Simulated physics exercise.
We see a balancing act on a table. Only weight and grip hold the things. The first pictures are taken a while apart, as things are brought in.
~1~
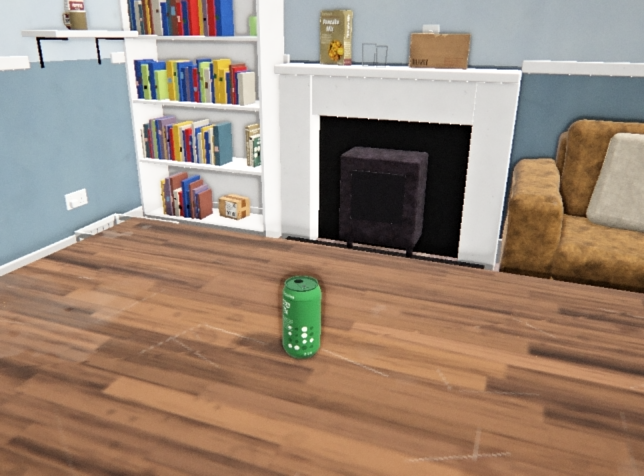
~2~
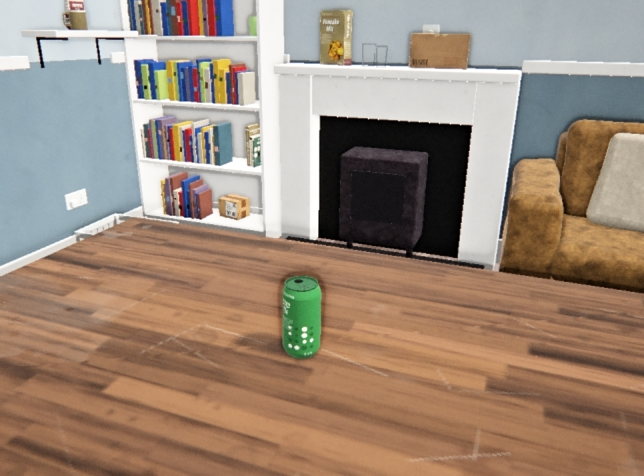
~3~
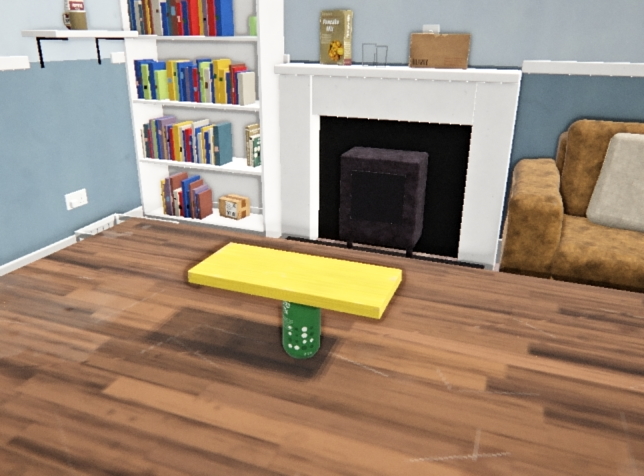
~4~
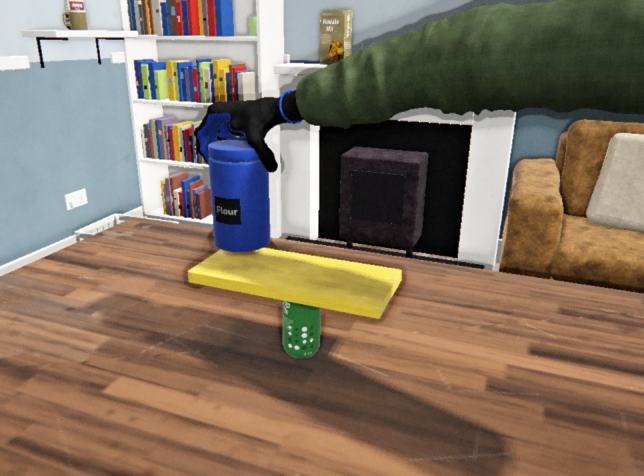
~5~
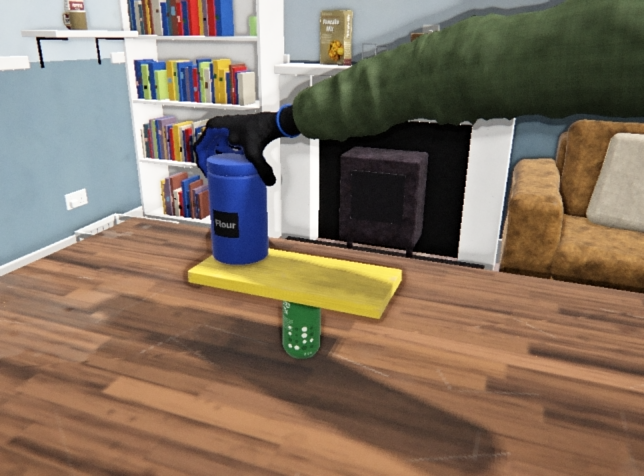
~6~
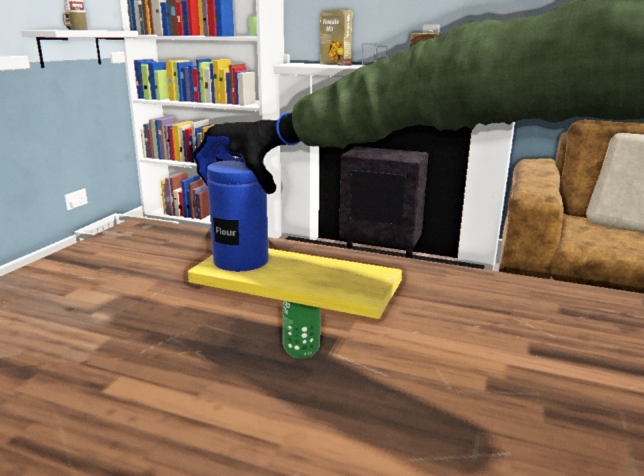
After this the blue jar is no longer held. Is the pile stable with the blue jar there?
In the end the stack comes apart.
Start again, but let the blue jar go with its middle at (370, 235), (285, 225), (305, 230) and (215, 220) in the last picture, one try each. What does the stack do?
First, it loses its balance; second, it stays up; third, it stays up; fourth, it gives way.
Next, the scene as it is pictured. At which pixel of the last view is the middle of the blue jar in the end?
At about (165, 299).
Then, 0.40 s past the last view, blue jar now fallen; yellow board rocked 57° from its first pose.
Then, 0.50 s past the last view, yellow board rocked 62° from its first pose.
Then, 0.70 s past the last view, yellow board rocked 39° from its first pose; green can displaced a little.
Finally, fallen, blue jar and yellow board; green can still in place. Final places as the last picture's camera would see them, blue jar near (165, 299). The stack gives way.
